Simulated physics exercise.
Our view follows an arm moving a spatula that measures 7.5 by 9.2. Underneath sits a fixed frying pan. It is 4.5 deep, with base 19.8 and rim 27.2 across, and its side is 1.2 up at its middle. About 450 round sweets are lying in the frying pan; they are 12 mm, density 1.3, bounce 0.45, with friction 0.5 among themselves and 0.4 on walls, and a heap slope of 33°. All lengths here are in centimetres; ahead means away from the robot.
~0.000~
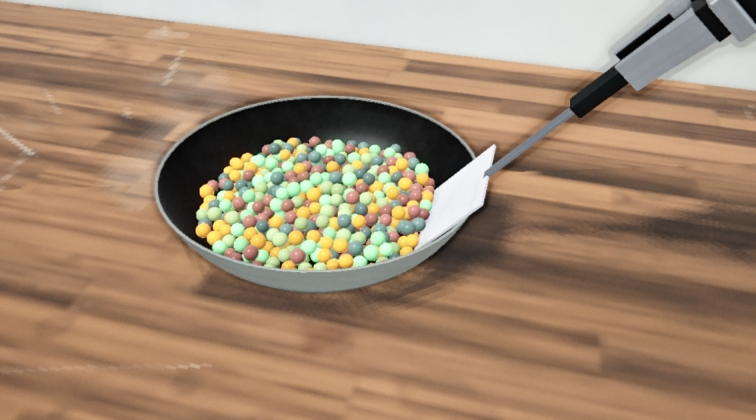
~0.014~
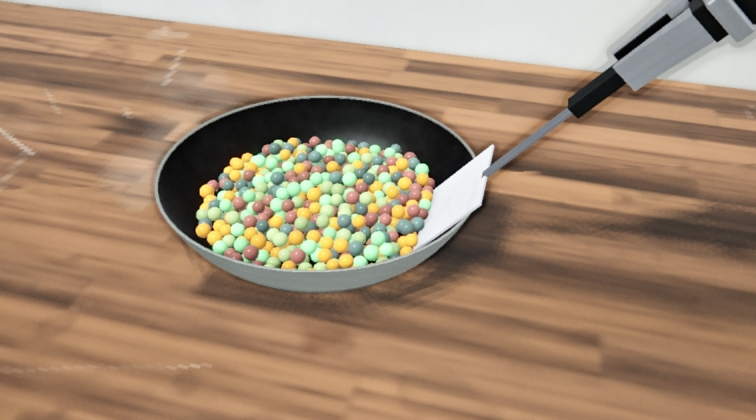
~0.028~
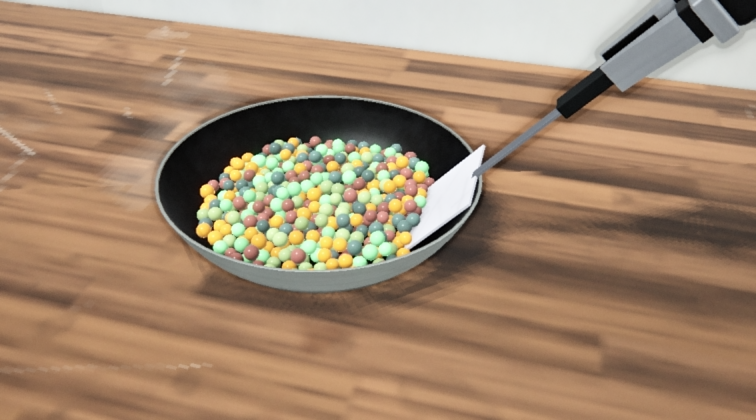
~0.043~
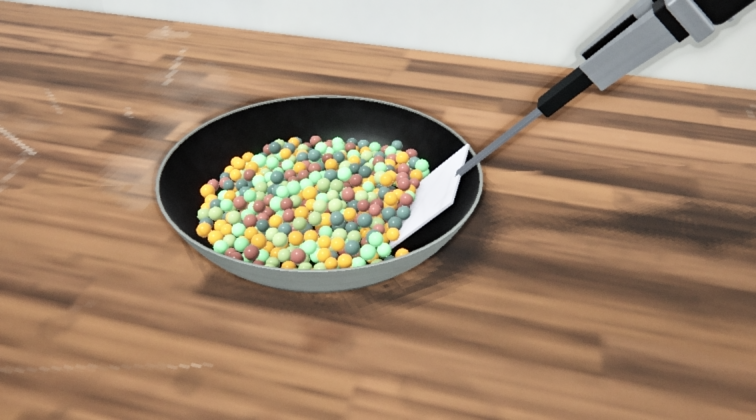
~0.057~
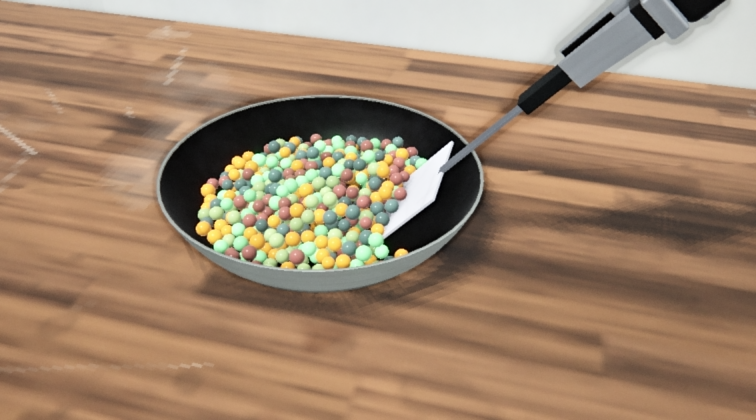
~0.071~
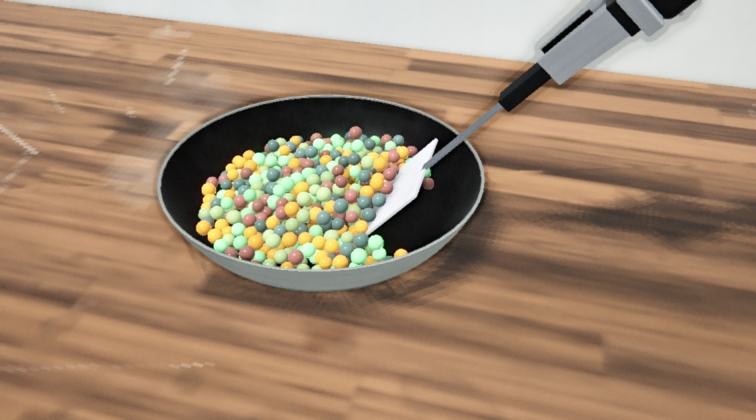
On a wooden surface, a robot arm pushes colourful balls leftward across a pan with a white spatula.
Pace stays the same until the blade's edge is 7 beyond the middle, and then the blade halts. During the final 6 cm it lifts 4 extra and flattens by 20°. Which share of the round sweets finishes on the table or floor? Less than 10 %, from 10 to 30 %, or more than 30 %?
From 10 to 30 %.
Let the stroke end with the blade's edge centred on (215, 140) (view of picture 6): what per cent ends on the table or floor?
My guess is roughly 30 percent.
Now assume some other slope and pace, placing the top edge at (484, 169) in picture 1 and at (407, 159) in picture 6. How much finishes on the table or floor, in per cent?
About 25 per cent.
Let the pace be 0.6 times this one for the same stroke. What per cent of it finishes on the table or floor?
Around 0 percent would finish on the table or floor.
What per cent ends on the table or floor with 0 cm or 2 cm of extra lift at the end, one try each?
Estimates, in order: 5 % then 5 %.
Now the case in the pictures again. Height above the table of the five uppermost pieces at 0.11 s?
Somewhere near 6 cm, I'd say.
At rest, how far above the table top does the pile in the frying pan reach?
Close to 5.5 centimetres high.
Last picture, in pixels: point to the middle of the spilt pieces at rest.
In the last view, it's around (25, 148).
By 0.11 s, sloping 50°, highest piece 6 above the table; 447 in the frying pan.
By 0.14 s, sloping 43°, highest piece 7 above the table; 447 in the frying pan.
By 0.36 s, sloping 30°, highest piece 5 above the table; 380 in the frying pan, 59 on the table or floor, 8 on the blade or in flight.
By 1.41 s, sloping 30°, highest piece 5 above the table; 379 in the frying pan, 68 on the table or floor.
Final count, 379 in the frying pan, 68 on the table or floor. That is 15 % on the table or floor.
